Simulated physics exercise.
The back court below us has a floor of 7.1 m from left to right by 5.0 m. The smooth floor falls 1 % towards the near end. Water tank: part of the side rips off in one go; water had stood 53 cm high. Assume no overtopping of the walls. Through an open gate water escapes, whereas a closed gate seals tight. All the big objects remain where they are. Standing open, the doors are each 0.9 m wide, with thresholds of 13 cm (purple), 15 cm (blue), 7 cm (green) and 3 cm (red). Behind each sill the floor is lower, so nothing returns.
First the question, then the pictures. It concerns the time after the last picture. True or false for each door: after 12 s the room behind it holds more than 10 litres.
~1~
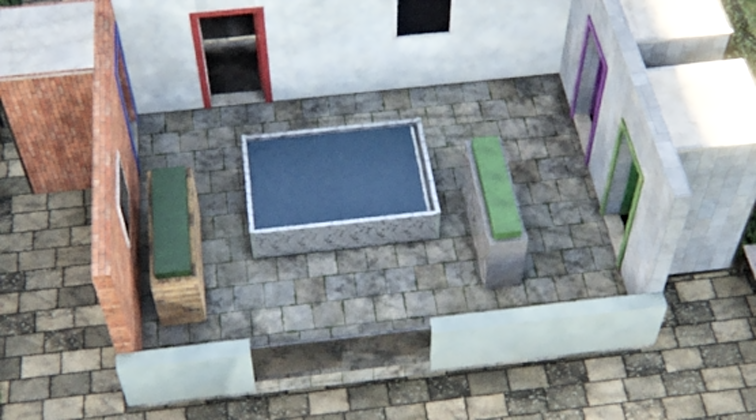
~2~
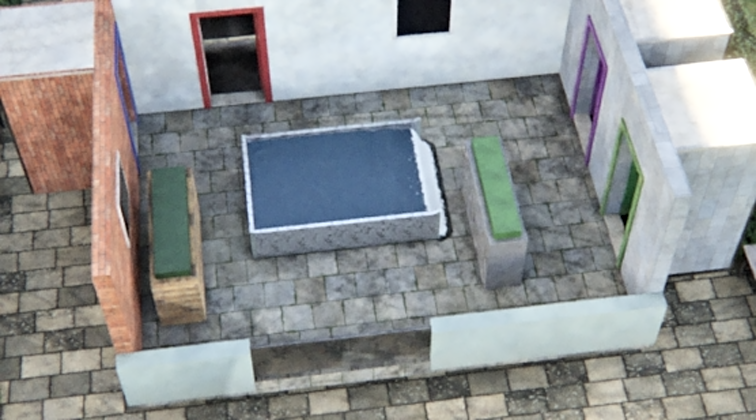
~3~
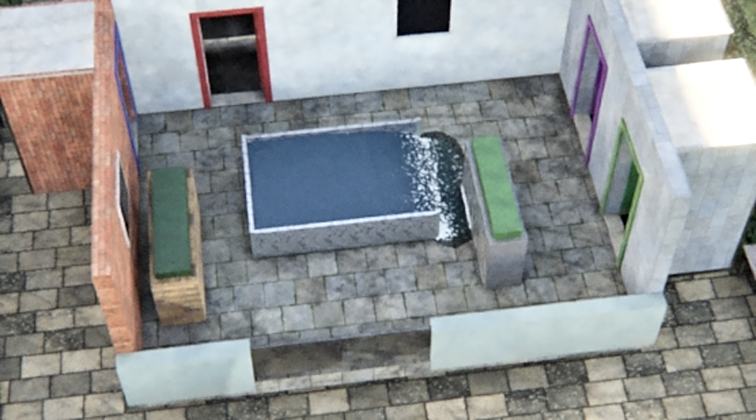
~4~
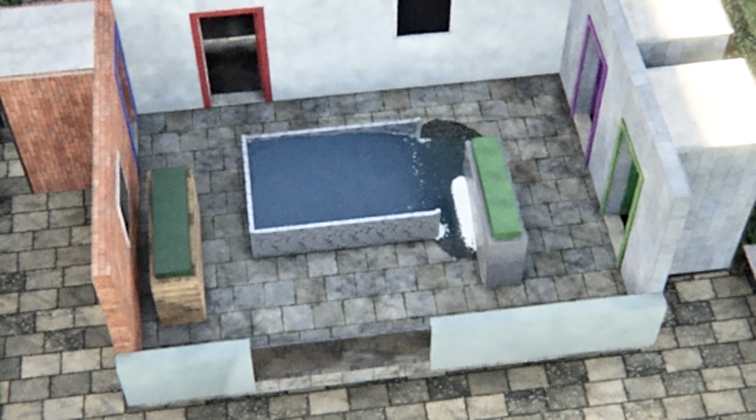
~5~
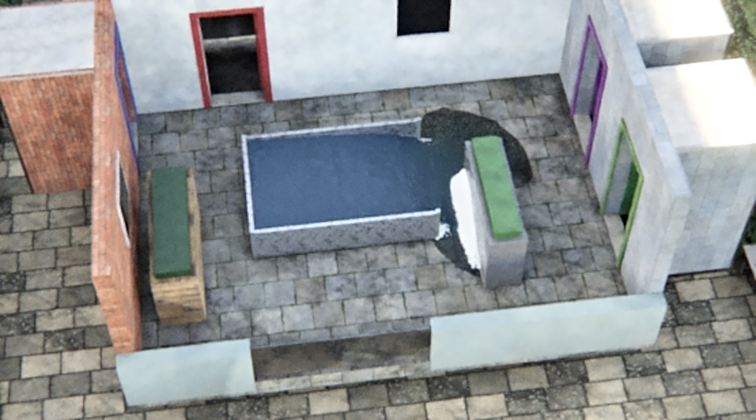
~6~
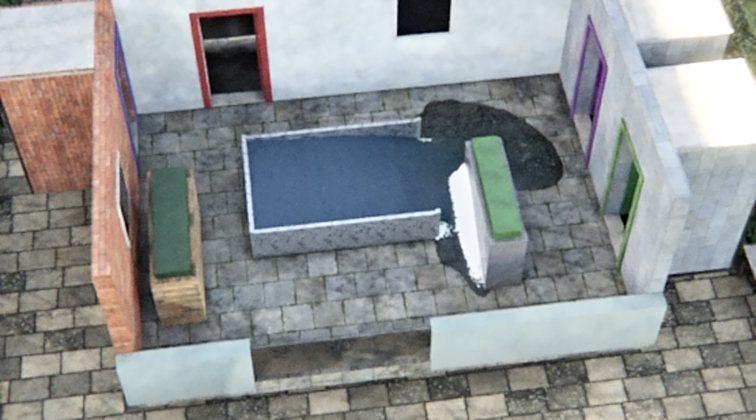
Purple door: True; blue door: False; green door: True; red door: True.
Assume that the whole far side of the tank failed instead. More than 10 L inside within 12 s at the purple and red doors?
Purple goes beyond, red goes beyond, judged against that limit.
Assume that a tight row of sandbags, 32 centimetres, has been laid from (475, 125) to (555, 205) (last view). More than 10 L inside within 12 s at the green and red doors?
Result: Green door beyond the limit; red door beyond the limit.
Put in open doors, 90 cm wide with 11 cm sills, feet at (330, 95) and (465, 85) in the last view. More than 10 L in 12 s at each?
The first door falls short and the second gets there.
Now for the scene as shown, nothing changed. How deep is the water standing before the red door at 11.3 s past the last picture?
Roughly 8.5 centimetres.
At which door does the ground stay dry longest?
Blue.
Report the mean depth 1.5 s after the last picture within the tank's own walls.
Mean depth: About 26 cm.
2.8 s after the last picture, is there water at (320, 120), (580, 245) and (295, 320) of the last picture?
First spot not yet wet, second submerged, third submerged.
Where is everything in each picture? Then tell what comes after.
Still water, 53 cm deep, in the water tank at (339, 177), in the first picture.
The front is at a hidden place, 1.0 m from the gap at (425, 183); 0.2 m2 of floor is under water; 53 cm left at the back of the water tank, in the second picture.
The front is at (437, 136), 1.1 m from the gap at (425, 184); 1.1 m2 of floor is under water; 53 cm left at the back of the water tank, in the third picture.
The front is at (475, 255), 1.4 m from the gap at (425, 185); 1.8 m2 of floor is under water; 53 cm left at the back of the water tank, in the fourth picture.
Water pours out at (425, 185) and has run 1.7 m, to (508, 138); typically 8 cm deep outside, 53 cm at the water tank's back, in the fifth picture.
Water pours out at (425, 185) and has run 2.2 m, to (548, 148); typically 6 cm deep outside, 53 cm at the water tank's back, in the sixth picture.
Then, 0.7 s after the last picture water covers 30 % of the floor and is deepest (38 cm) near (457, 212); purple door 13 cm at the sill, 12 L in, blue door not reached, green door not reached, red door not reached.
Then, 1.5 s after the last picture water covers 40 % of the floor and is deepest (36 cm) near (457, 212); purple door 24 cm at the sill, 55 L in, blue door not reached, green door 5 cm at the sill, 0 L in, red door not reached.
Then, 2.8 s after the last picture water covers 60 % of the floor and is deepest (24 cm) near (552, 97); purple door 23 cm at the sill, 122 L in, blue door not reached, green door 5 cm at the sill, 0 L in, red door not reached.
Then, 6.3 s after the last picture water covers 95 % of the floor and is deepest (16 cm) near (583, 329); purple door 9 cm at the sill, 156 L in, blue door 1 cm at the sill, 0 L in, green door 12 cm at the sill, 5 L in, red door 2 cm at the sill, 0 L in.
Then, 11.3 s after the last picture water covers 100 % of the floor and is deepest (12 cm) near (142, 275); purple door 7 cm at the sill, 156 L in, blue door 10 cm at the sill, 0 L in, green door 9 cm at the sill, 41 L in, red door 8 cm at the sill, 19 L in.
